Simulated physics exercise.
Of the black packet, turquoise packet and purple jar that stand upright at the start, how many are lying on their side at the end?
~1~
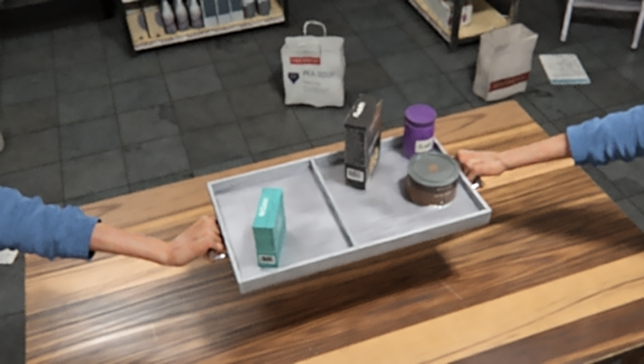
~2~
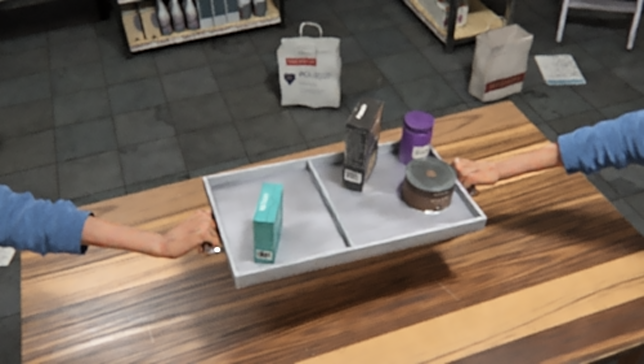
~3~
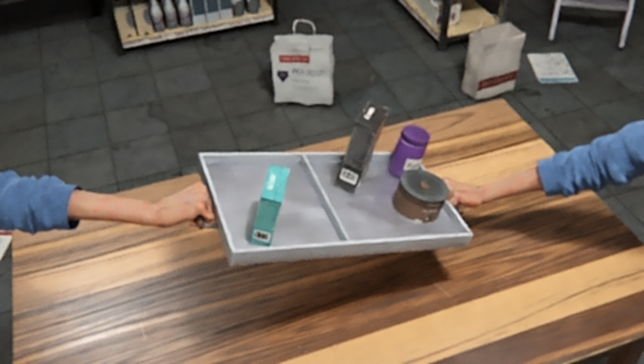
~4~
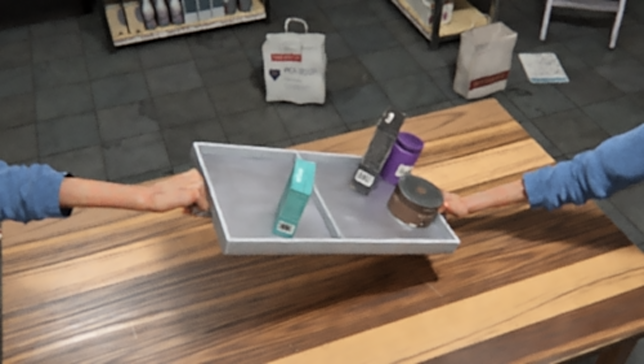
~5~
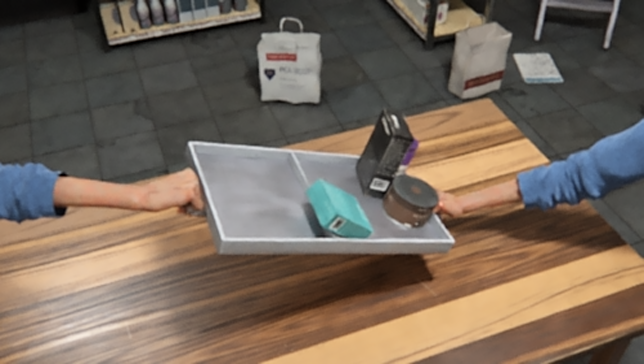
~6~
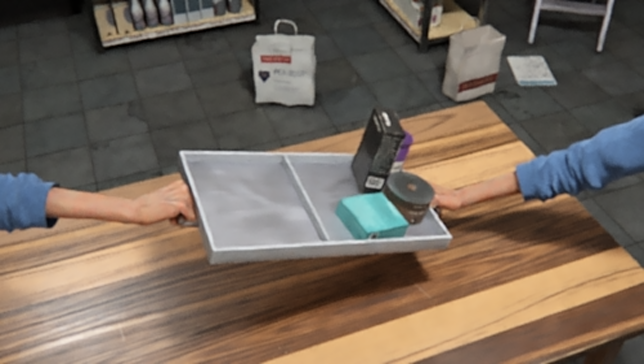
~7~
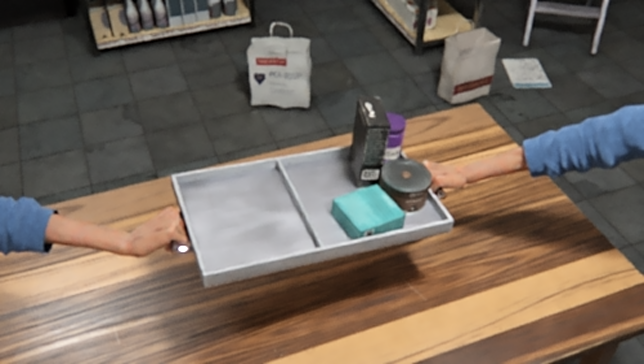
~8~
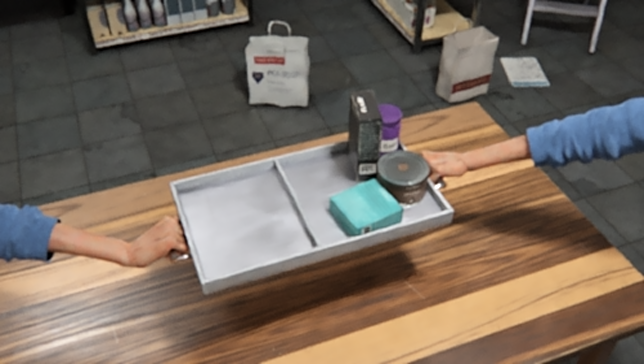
Only one of them, the turquoise packet, is lying on its side at the end.
Two hands tilting a divided tray down to the right, toppling a turquoise packet across the bar, then levelling it again.
